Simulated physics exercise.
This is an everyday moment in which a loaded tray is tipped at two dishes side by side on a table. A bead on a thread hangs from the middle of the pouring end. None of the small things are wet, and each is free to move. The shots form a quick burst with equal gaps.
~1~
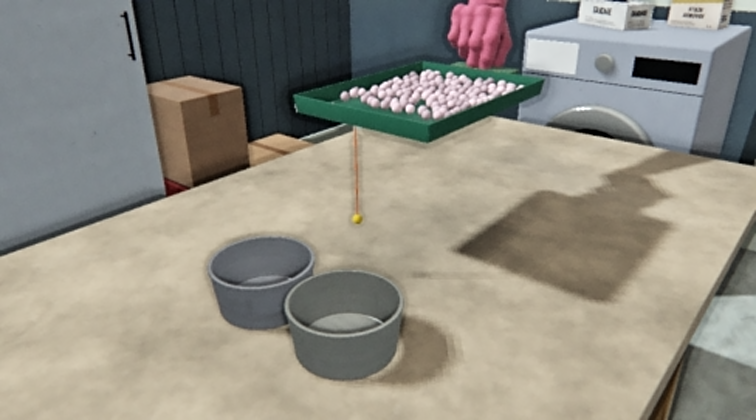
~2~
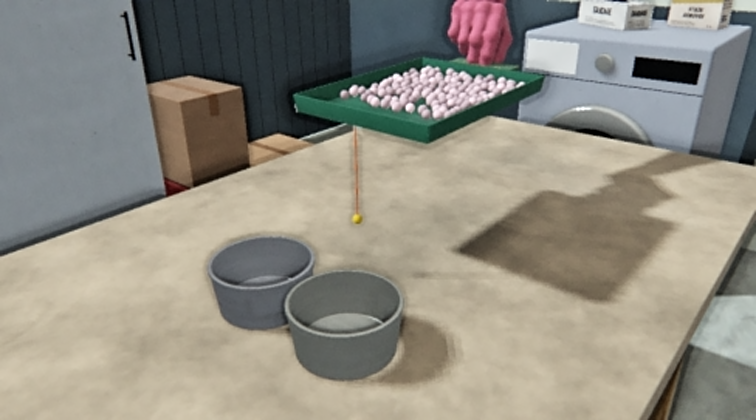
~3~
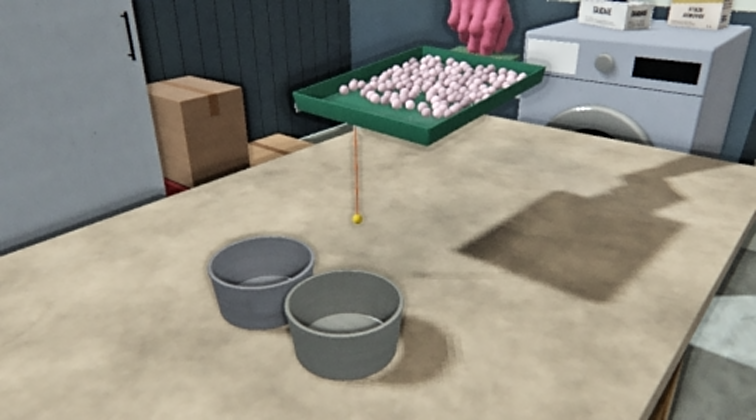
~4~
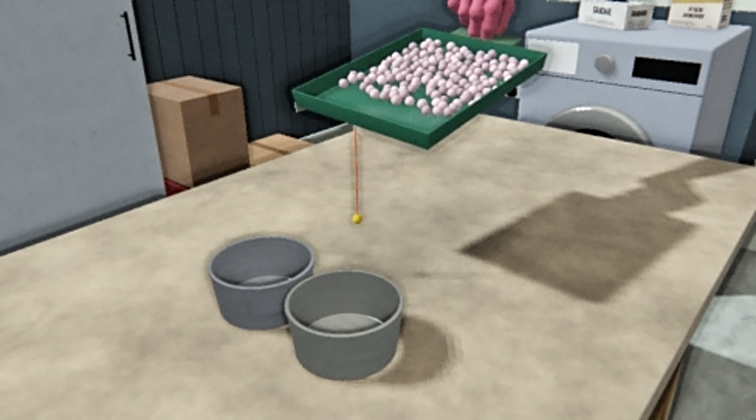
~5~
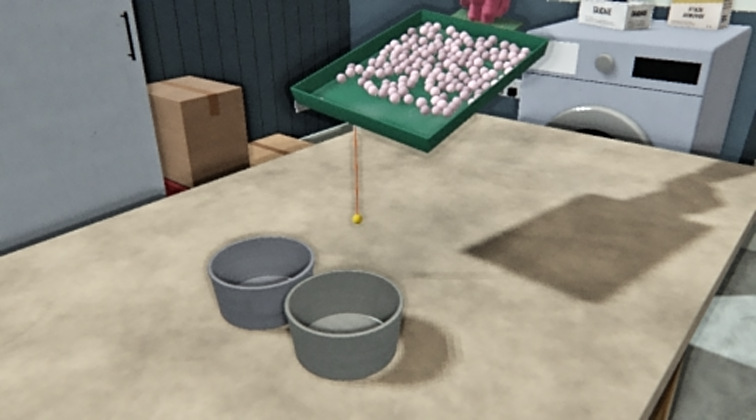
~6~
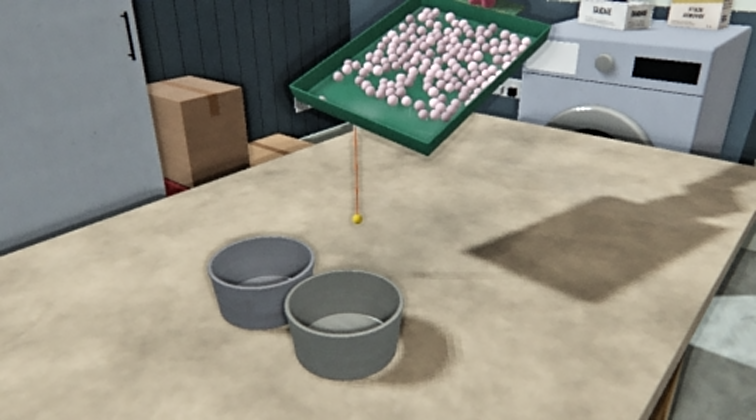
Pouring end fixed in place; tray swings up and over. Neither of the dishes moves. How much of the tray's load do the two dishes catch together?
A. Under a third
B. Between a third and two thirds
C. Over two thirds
Option A: Under a third.
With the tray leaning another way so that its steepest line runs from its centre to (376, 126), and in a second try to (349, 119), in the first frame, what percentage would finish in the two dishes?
Lab note: Try one about 20 %, try two 20 %.
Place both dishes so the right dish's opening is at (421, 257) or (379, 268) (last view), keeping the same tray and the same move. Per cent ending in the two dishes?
70 and 70 %.
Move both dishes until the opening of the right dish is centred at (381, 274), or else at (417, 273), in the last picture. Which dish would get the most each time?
Taking them in turn, it's the one to the right and then the one to the right.
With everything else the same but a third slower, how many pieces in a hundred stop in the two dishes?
It would be close to 0 per cent.
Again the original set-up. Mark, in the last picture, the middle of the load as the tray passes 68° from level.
The load is centred about (408, 142).
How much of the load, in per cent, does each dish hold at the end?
I'd say the left dish holds some 0 % and the right dish some 10 %.
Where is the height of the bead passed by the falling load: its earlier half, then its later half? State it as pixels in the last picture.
Around (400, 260), followed by around (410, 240).
Shortly afterwards, tray tipped steeply; near two thirds on the tray; only a few in the right dish; a little outside both; near a quarter in the air.
Next, tray tipped past a quarter turn; a little on the tray; a little in the right dish; the bulk outside both; a little in the air.
Some moments later, tray tipped past a quarter turn; a little in the right dish; all but a few outside both.
In the end, tray tipped past a quarter turn; a little in the right dish; none at all in the left dish; all but a few outside both.
